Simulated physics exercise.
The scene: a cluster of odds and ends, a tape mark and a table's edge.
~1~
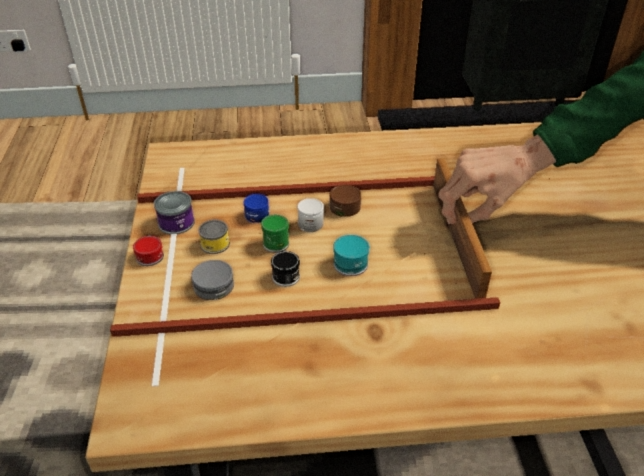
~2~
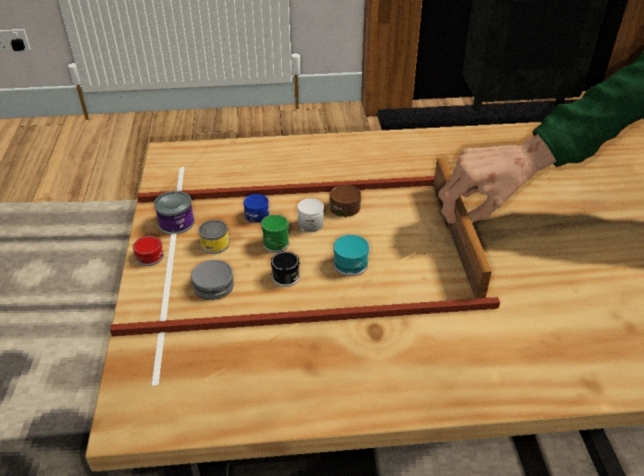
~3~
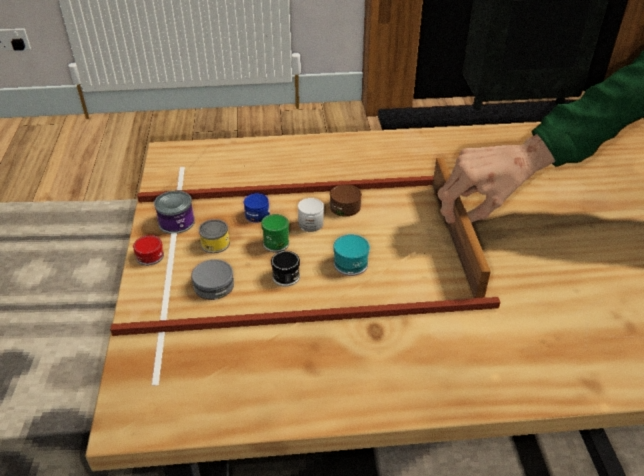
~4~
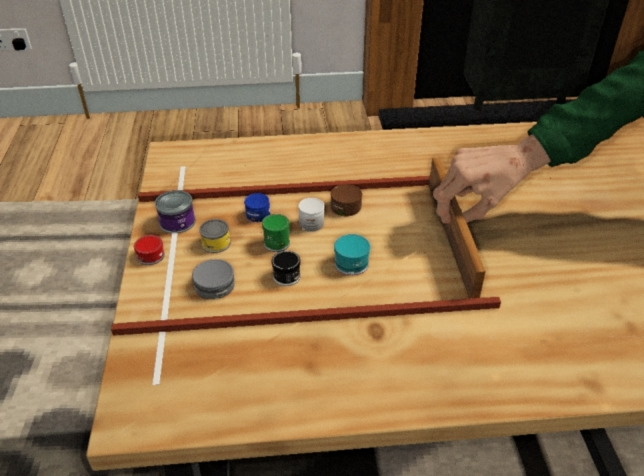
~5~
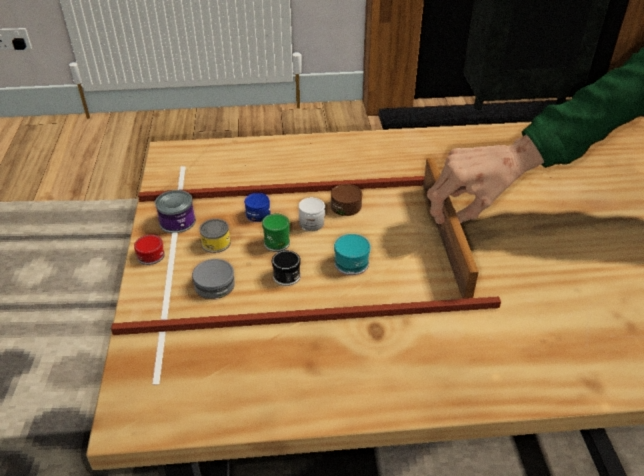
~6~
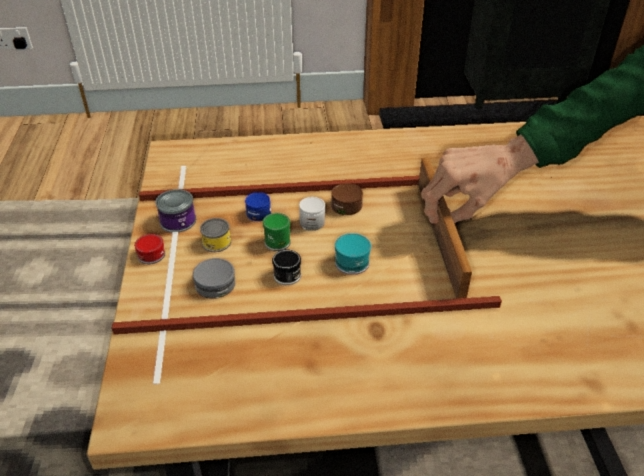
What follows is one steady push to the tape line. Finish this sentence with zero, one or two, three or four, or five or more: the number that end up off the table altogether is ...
The number that end up off the table altogether is one or two.
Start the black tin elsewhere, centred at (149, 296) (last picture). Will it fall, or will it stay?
The black tin goes down.
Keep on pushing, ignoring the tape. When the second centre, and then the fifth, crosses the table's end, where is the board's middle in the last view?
First roughly (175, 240), later roughly (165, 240).
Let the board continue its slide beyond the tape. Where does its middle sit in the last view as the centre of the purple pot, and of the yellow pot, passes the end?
Middle: Roughly (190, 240); roughly (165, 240).
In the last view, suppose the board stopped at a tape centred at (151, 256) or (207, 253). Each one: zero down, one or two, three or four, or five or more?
Five or over, then none at all.
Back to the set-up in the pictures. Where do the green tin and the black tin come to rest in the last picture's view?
Green tin at (158, 241), black tin at (152, 289).
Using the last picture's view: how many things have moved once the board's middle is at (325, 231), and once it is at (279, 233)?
First 4, then 7.
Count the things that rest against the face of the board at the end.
It's touching 5 at the end.
Early on, none off yet; red tin at rest near (150, 249); purple pot at rest near (176, 211); yellow pot at rest near (216, 235).
A while later, none off yet; red tin at rest near (150, 249); purple pot travelled about its own width near (151, 210); yellow pot travelled about its own width near (175, 236).
Finally, the number that fall off is one or two; lost, purple pot.
